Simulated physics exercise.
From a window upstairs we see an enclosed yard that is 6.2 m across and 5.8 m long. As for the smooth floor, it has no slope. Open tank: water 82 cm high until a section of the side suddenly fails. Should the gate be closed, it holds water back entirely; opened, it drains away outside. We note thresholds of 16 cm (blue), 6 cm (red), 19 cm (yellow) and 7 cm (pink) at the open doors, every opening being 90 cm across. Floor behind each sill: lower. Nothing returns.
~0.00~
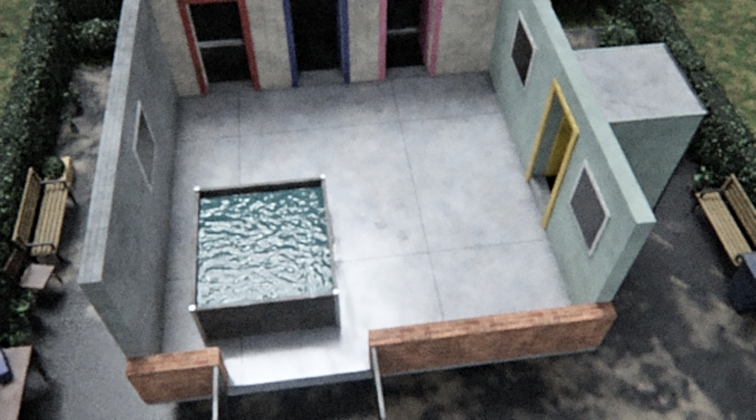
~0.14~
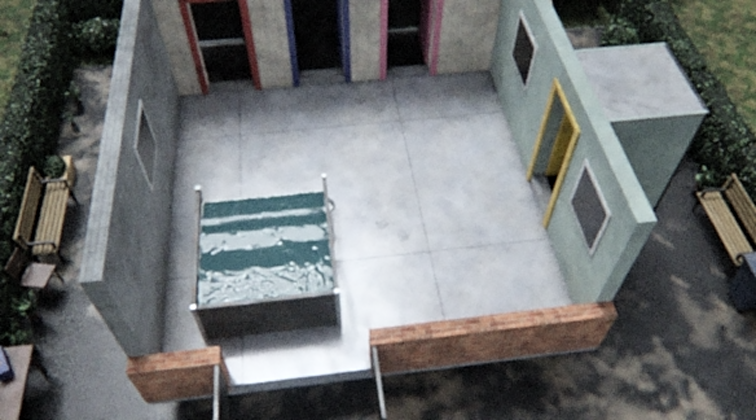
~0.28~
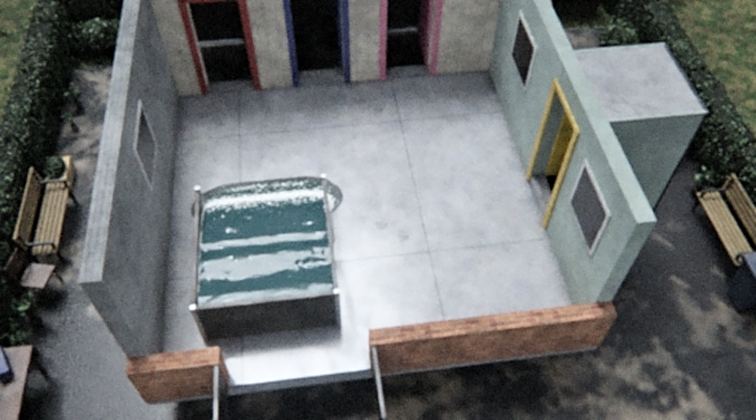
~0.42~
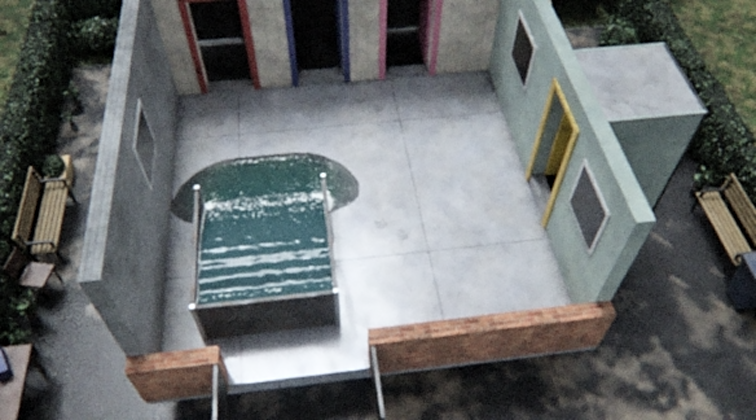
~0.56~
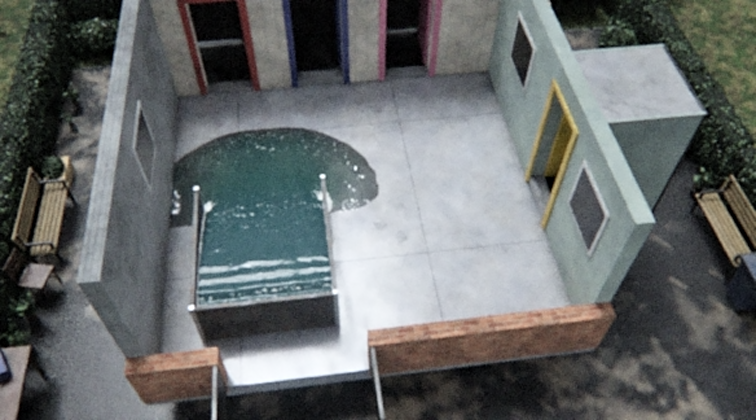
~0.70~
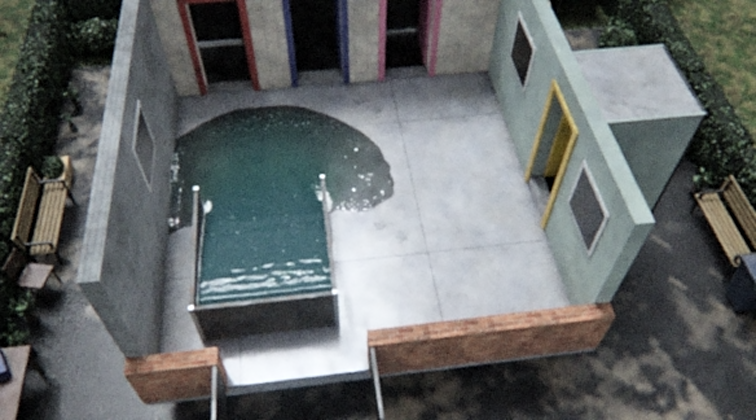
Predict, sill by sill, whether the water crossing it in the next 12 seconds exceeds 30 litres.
My prediction: At the blue door the limit will be broken, at the red door the limit will be broken, at the yellow door the limit will hold, at the pink door the limit will be broken.
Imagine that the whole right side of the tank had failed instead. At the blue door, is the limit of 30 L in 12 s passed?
Then: Blue not over.
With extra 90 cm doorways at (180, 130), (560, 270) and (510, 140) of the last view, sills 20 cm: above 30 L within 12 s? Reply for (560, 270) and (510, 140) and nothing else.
Within it, within it.
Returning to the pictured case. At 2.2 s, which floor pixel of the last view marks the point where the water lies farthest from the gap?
(479, 74).
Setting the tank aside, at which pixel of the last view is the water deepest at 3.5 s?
Location: Approx. (472, 81).
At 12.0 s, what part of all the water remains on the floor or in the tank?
Near 66 in a hundred is still there.
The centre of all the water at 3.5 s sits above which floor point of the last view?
Balance point at about (305, 149).
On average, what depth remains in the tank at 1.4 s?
Mean depth: Some 39 cm.
After 1.4 s water covers 40 % of the floor and is deepest (48 cm) near (179, 99); blue door 32 cm at the sill, 17 L in, red door 20 cm at the sill, 80 L in, yellow door not reached, pink door not reached.
After 2.2 s water covers 45 % of the floor and is deepest (47 cm) near (188, 98); blue door 34 cm at the sill, 86 L in, red door 40 cm at the sill, 277 L in, yellow door not reached, pink door 16 cm at the sill, 7 L in.
After 3.5 s water covers 50 % of the floor and is deepest (28 cm) near (472, 81); blue door 21 cm at the sill, 150 L in, red door 23 cm at the sill, 525 L in, yellow door not reached, pink door 11 cm at the sill, 35 L in.
After 7.0 s water covers 90 % of the floor and is deepest (19 cm) near (579, 328); blue door 7 cm at the sill, 158 L in, red door 9 cm at the sill, 652 L in, yellow door 9 cm at the sill, 0 L in, pink door 10 cm at the sill, 50 L in.
After 12.0 s water covers 100 % of the floor and is deepest (11 cm) near (388, 351); blue door 6 cm at the sill, 158 L in, red door 4 cm at the sill, 659 L in, yellow door 6 cm at the sill, 0 L in, pink door 6 cm at the sill, 64 L in.
